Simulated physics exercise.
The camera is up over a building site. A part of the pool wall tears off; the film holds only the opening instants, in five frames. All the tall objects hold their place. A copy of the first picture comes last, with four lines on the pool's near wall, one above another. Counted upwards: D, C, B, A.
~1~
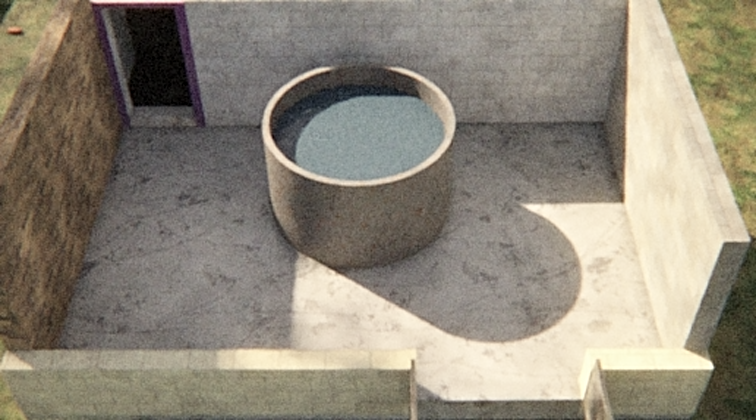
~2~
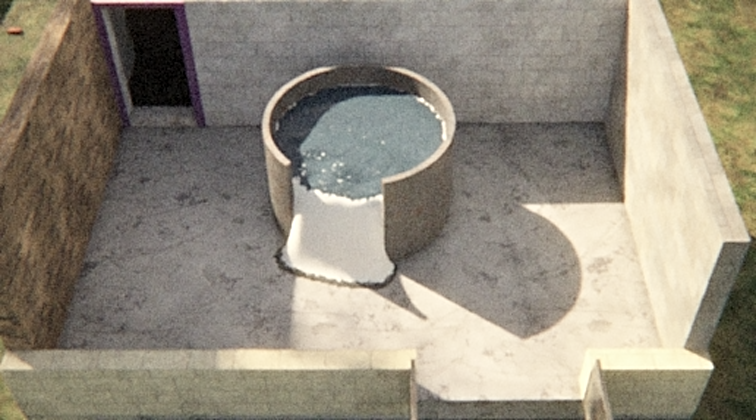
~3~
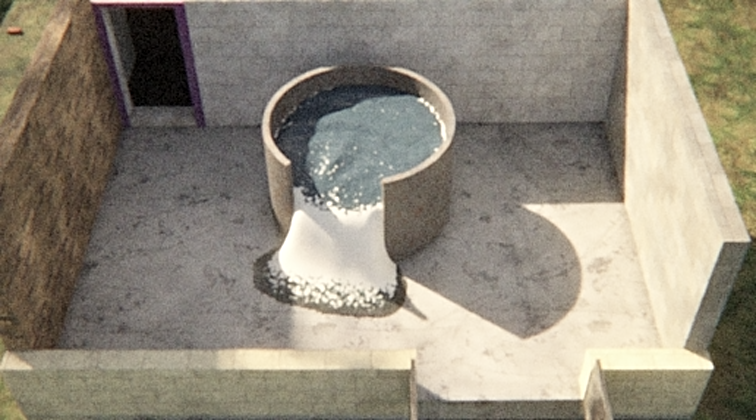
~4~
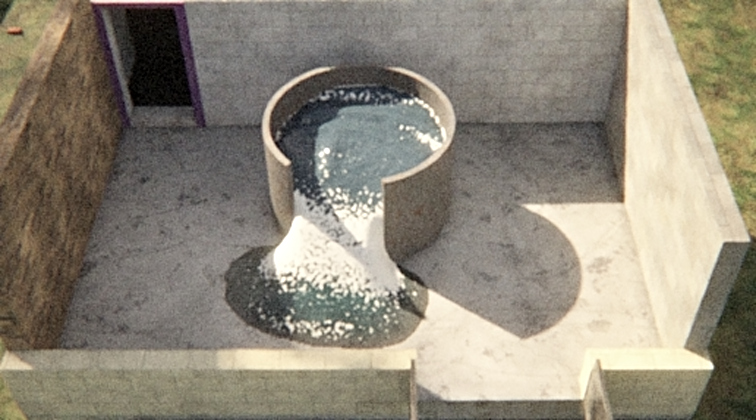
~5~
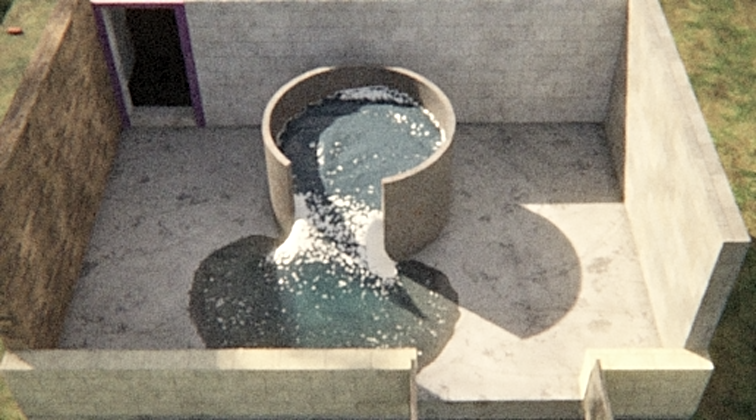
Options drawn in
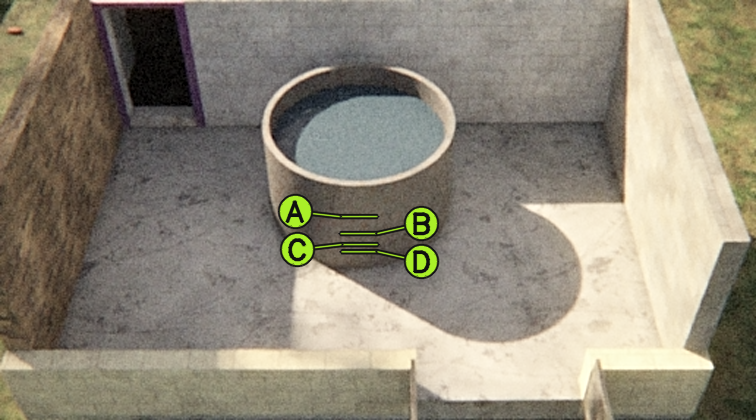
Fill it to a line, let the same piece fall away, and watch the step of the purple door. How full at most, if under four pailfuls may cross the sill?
Take B.
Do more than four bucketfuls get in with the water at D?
No.
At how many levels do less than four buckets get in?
Three.
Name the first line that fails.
That is line A.
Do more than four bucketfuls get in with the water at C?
No, not at all.
On the marked copy, A at (358, 216); B at (359, 233); C at (359, 244); D at (359, 251); from the bottom up D, C, B, A.
For line A, about 12 bucketfuls get in.
For line B, a bucket or two gets in.
For line C, nothing gets over.
For line D, nothing gets over.
